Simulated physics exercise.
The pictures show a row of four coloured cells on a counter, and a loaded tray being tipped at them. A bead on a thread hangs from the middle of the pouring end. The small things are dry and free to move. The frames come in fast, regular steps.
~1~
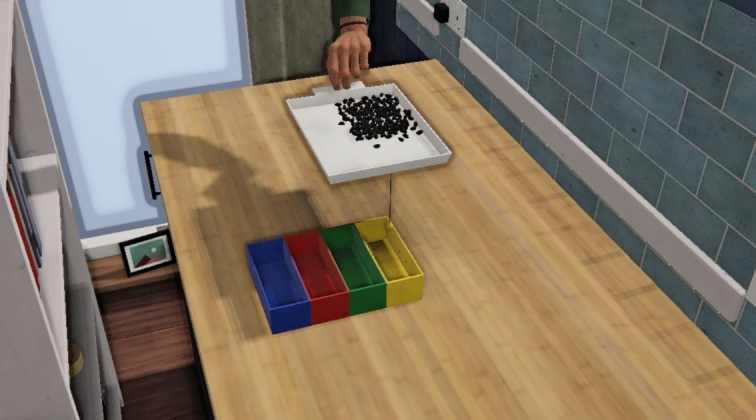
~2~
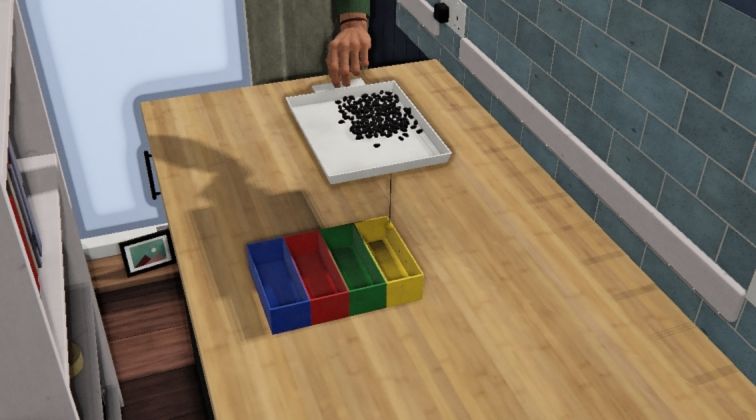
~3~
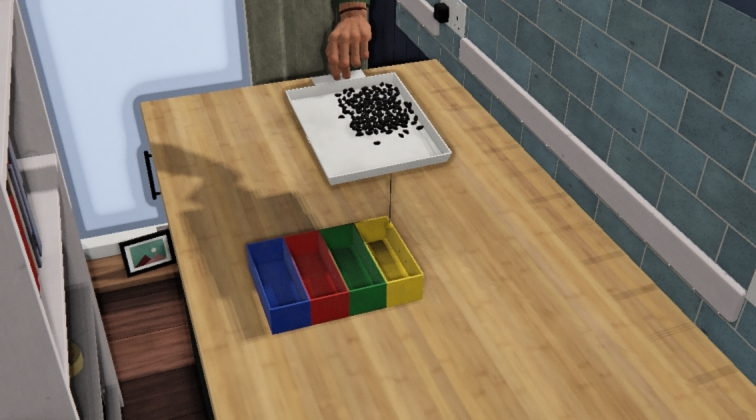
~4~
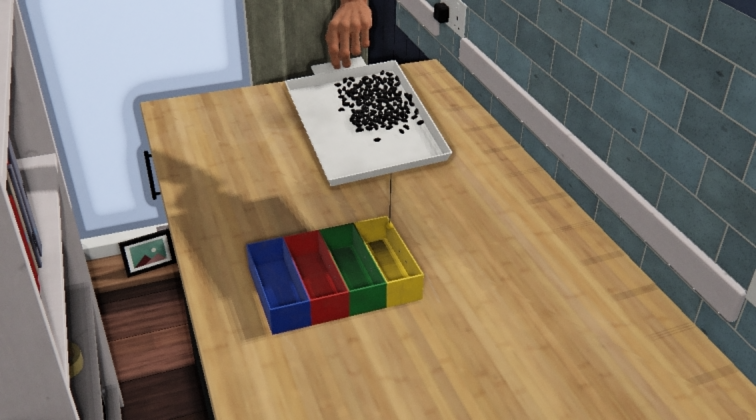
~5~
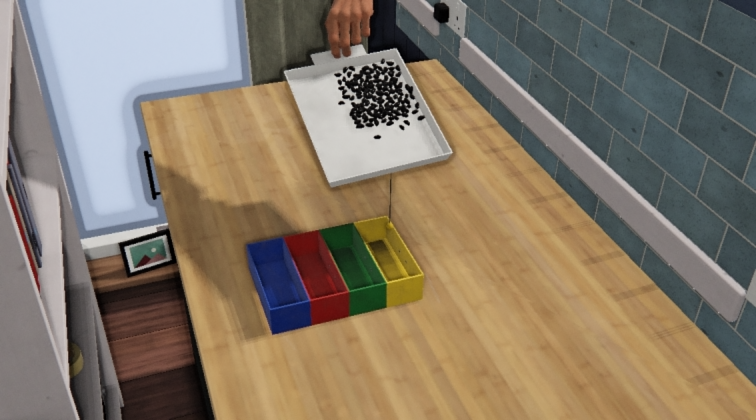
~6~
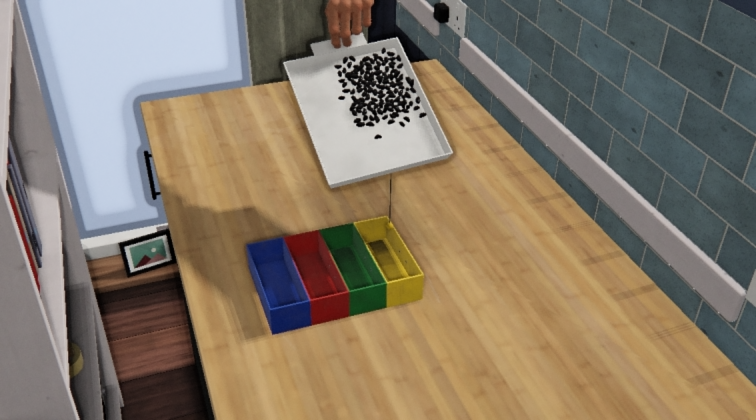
Hand slowly raising the far end of a white tray of black beans on a wooden counter behind four coloured cells.
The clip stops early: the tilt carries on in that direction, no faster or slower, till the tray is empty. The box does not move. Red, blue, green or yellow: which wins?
It favours the green compartment.
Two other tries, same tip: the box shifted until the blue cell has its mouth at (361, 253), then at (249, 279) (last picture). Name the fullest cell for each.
At the first place the blue one, at the second the yellow one.
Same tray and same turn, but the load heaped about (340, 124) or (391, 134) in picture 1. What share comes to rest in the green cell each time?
Roughly 60 per cent, and 50 per cent.
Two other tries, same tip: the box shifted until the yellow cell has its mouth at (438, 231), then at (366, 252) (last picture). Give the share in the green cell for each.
The first gives 10 %, the second 40 %.
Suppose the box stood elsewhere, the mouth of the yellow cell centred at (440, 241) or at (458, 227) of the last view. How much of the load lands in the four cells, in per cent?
About 100 and 70 per cent.
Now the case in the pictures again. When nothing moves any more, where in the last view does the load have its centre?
Close to (362, 286).
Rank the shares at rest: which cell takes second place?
The runner-up: That yellow cell.
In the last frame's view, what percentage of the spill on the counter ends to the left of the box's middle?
Near 0 %.
Shortly afterwards, tray tipped steeply; near two thirds on the tray; only a few in the red cell; only a few in the yellow cell; near a third falling or outside the box.
Next, tray tipped past a quarter turn; a little on the tray; near a quarter in the green cell; near a quarter in the yellow cell; a little in the red cell; only a few in the blue cell; near a quarter falling or outside the box.
Some moments later, tray tipped past a quarter turn; near half in the green cell; near a quarter in the yellow cell; a little in the red cell; only a few in the blue cell; a little falling or outside the box.
In the end, tray tipped past a quarter turn; near half in the green cell; near a quarter in the yellow cell; a little in the red cell; only a few in the blue cell; a little outside the box.
